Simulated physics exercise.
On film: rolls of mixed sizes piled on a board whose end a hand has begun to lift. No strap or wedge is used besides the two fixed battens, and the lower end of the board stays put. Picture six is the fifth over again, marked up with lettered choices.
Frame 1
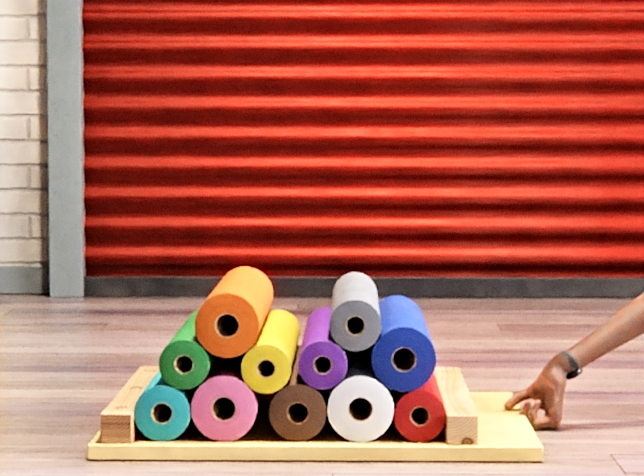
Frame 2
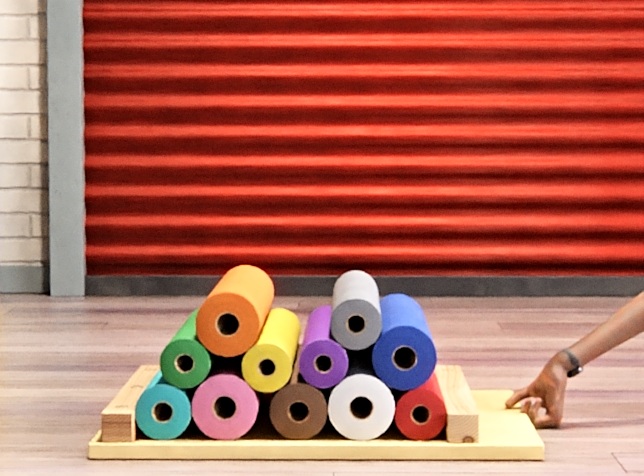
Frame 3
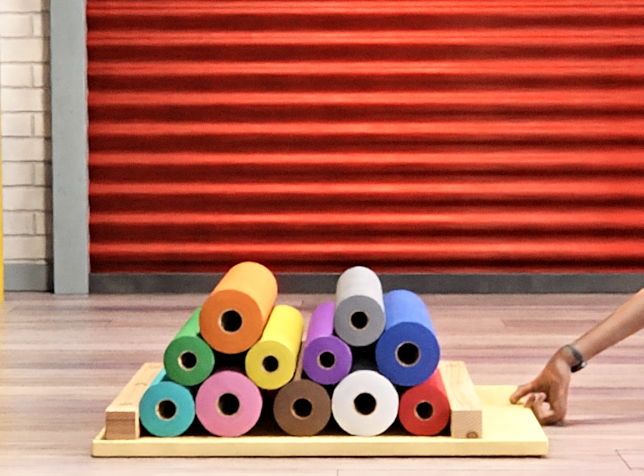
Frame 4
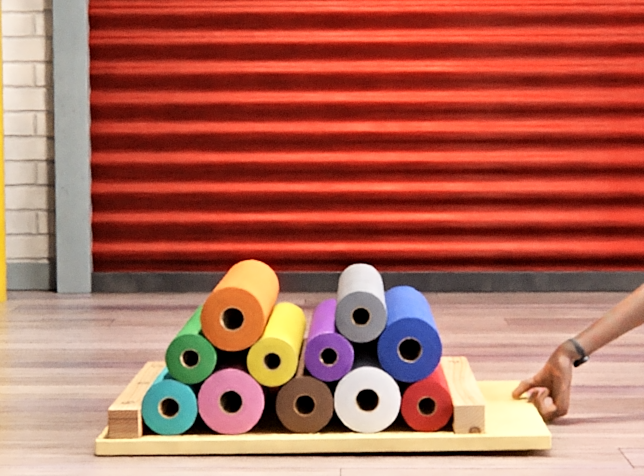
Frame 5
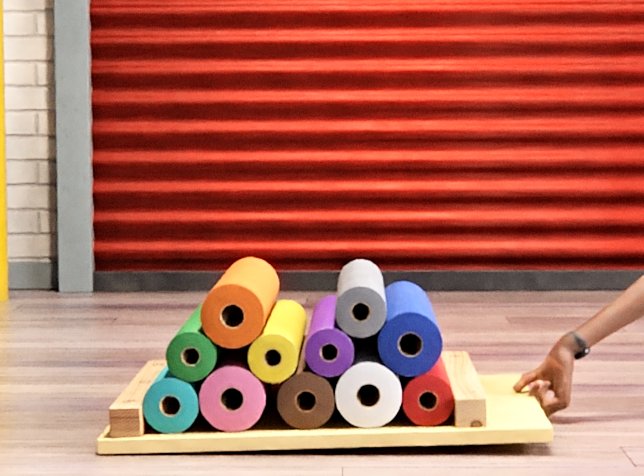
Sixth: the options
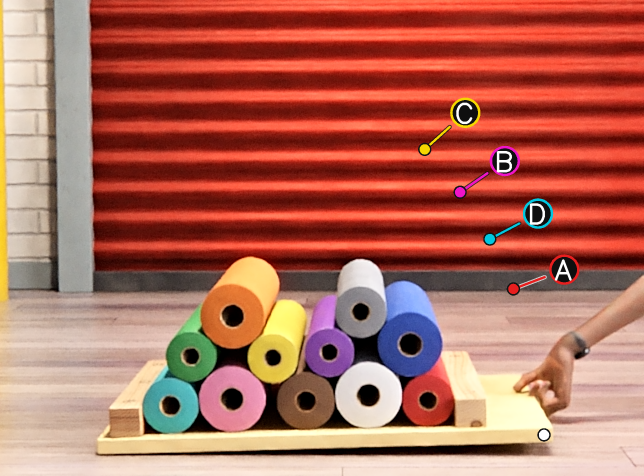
On a wooden floor before a red shutter, colourful rolls sat piled on a pale board while a hand at its right end began lifting it slightly, and the pile barely moved.
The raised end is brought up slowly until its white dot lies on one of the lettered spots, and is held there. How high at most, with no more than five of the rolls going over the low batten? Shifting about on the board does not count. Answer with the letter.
It can be raised to B.
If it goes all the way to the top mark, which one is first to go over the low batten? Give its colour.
The green one.
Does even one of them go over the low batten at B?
At B: Yes.
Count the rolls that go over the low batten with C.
It comes to six.
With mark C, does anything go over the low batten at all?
At C: Yes.
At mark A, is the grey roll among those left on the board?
The grey roll: Yes.
On the marked copy, A at (513, 289); B at (460, 192); C at (425, 149); D at (490, 239); the white dot at (544, 435).
Taking B. A third of the way, board at 19°.
Two thirds of the way, board at 35°.
When it is over, board at 35°, two over the low batten (green, orange).
As for the rest, A two over the low batten (green, orange); C six over the low batten; D two over the low batten (green, orange).
